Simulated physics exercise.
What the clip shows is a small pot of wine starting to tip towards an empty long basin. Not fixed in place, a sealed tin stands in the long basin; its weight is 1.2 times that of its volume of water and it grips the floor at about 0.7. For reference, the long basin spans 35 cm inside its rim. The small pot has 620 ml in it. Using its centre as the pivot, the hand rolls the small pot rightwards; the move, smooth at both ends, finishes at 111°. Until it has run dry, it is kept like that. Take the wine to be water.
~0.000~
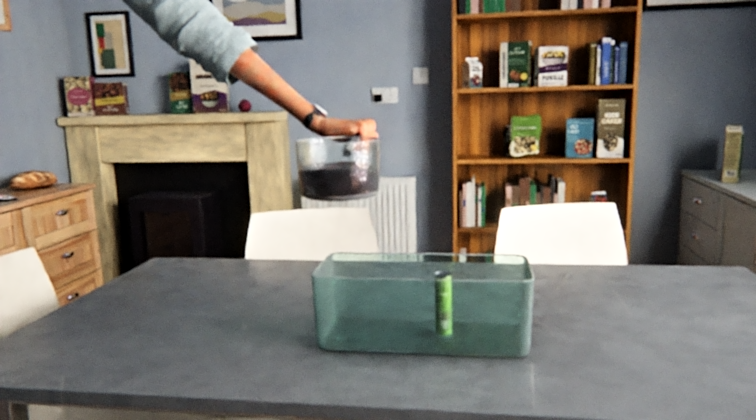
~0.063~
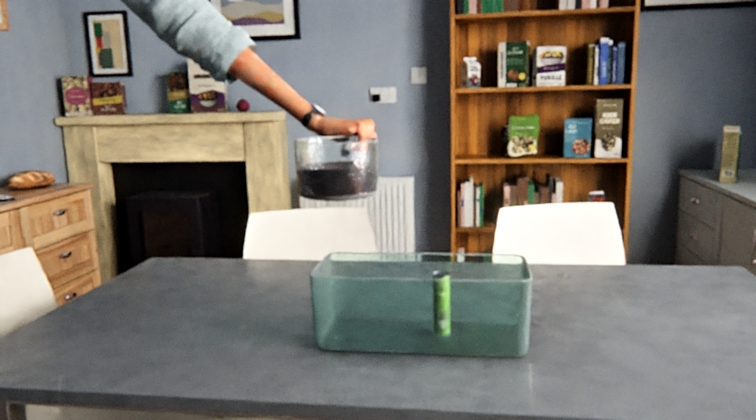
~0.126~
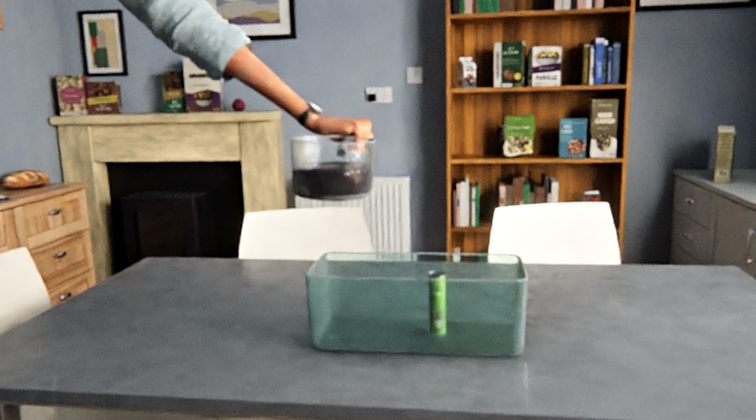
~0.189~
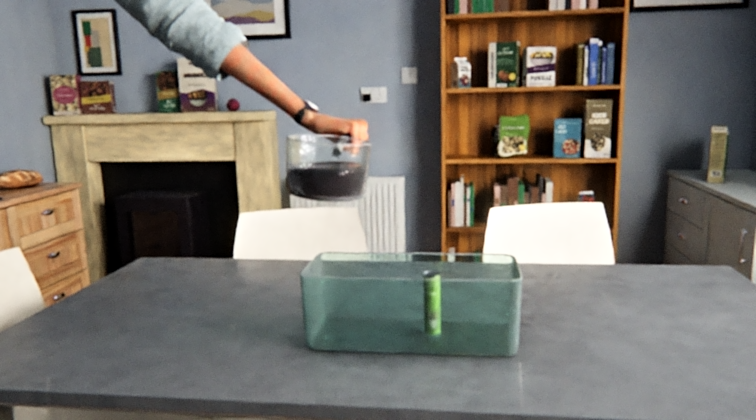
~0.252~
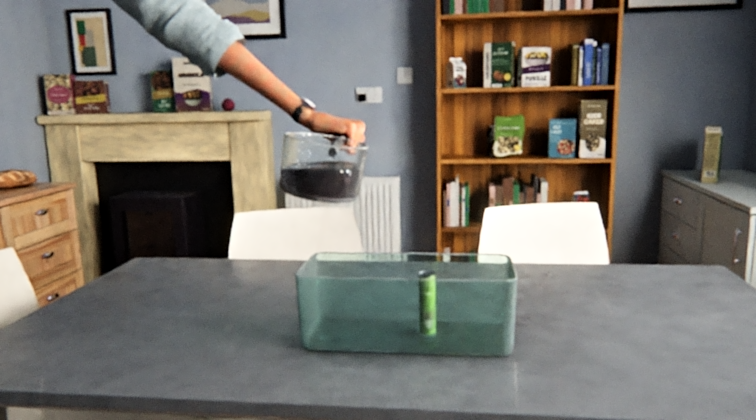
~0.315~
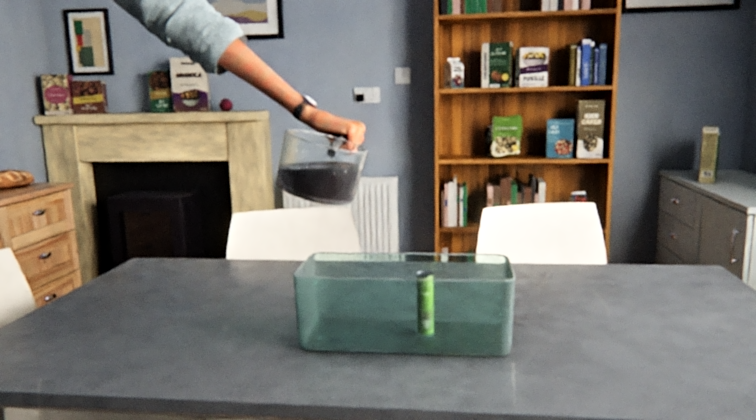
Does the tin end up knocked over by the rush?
No.
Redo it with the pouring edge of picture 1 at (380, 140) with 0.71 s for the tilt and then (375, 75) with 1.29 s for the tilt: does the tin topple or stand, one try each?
Run one: It does not tip. Run two: It tumbles.
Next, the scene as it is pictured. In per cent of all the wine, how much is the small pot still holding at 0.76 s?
76 %.
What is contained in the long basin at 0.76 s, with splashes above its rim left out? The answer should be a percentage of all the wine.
Around 2%.
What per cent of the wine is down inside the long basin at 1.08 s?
Around 64 in a hundred.
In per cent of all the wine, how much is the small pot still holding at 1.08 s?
Around 16 percent of it.
Then, 0.76 s in, the tilt is 71° and 76 per cent is still to pour; the tin stands where it began.
Then, 1.08 s in, the tilt is 104° and 17 per cent is still to pour; the tin stands where it began.
Then, 1.42 s in, the tilt is 111° and 0 per cent is still to pour; the tin stands where it began.
Then, 1.79 s in, the tilt is 111° and 0 per cent is still to pour; the tin stands where it began.
Finally, the tin stands where it began.
